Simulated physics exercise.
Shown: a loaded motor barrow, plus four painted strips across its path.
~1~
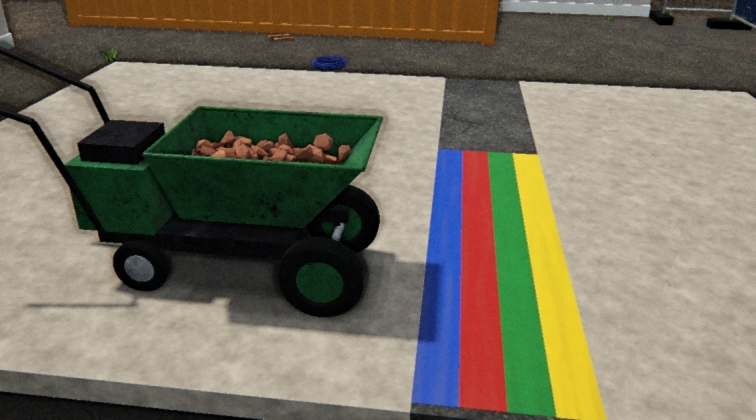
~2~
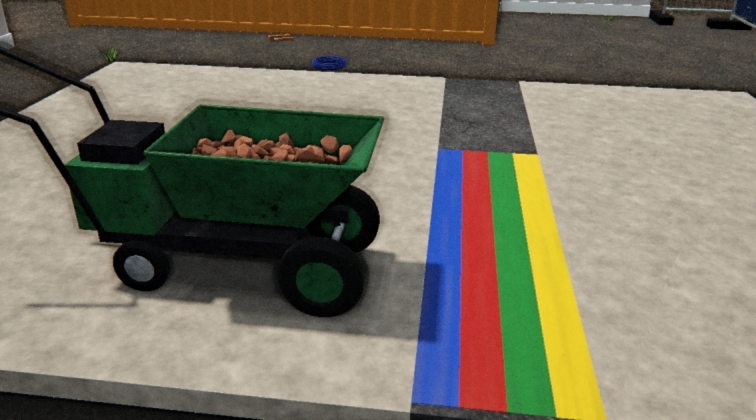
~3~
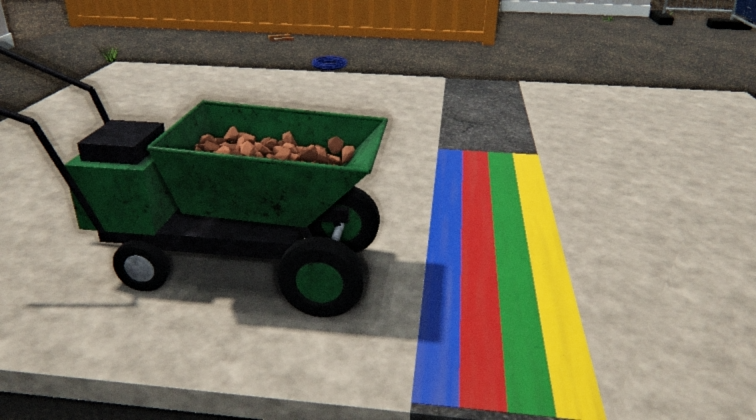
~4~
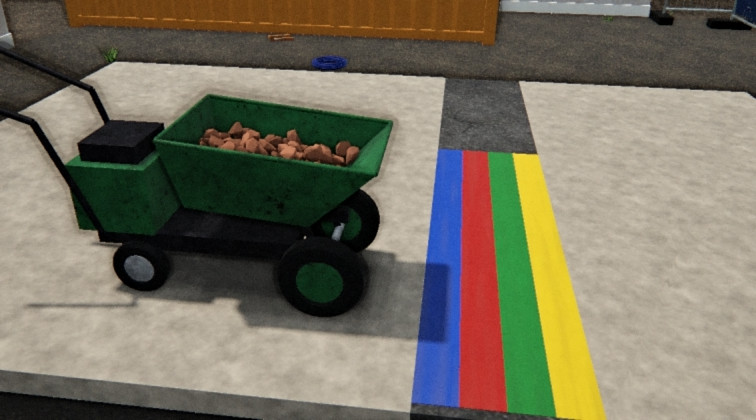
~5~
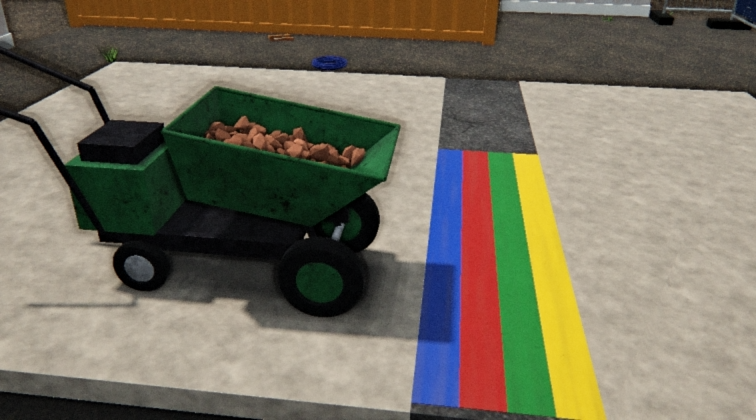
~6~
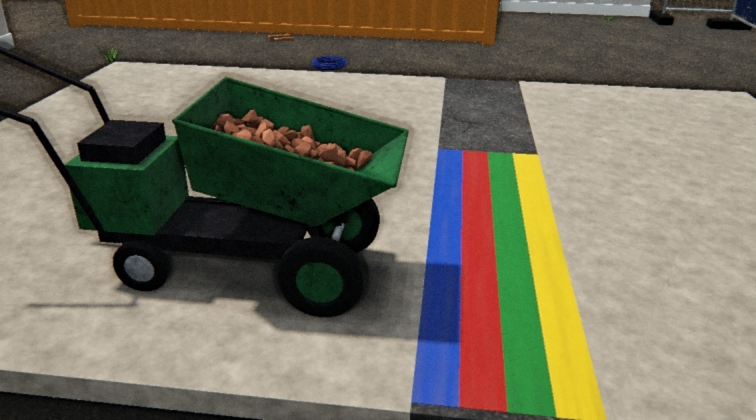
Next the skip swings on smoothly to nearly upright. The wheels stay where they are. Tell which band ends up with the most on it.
The most ends up on red.
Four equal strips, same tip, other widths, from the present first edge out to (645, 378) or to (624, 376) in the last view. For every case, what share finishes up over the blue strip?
The first gives around 10 %, the second around 10 %.
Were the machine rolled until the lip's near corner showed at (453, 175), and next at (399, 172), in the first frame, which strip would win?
Case one gives yellow, case two gives the strip in green.
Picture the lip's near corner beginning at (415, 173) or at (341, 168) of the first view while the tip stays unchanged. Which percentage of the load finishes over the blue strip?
Try 1 about 0 %, try 2 about 20 %.
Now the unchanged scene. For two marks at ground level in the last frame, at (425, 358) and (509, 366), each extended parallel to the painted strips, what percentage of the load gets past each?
I'd say about 90 and about 40 in a hundred.
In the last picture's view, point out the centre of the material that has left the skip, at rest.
Near pixel (504, 289).
Soon after the last picture, skip tipped steeply; all in the skip.
A little later, skip tipped right over; nearly all in the skip; a small part over the red strip; a stray few over the green strip.
Later still, skip tipped right over; about a quarter in the skip; a small part over the blue strip; about a third over the red strip; about a quarter over the green strip; a small part over the yellow strip; a small part off the paint.
By the end, skip tipped right over; a small part in the skip; a small part over the blue strip; about a third over the red strip; about a quarter over the green strip; a small part over the yellow strip; a small part off the paint.
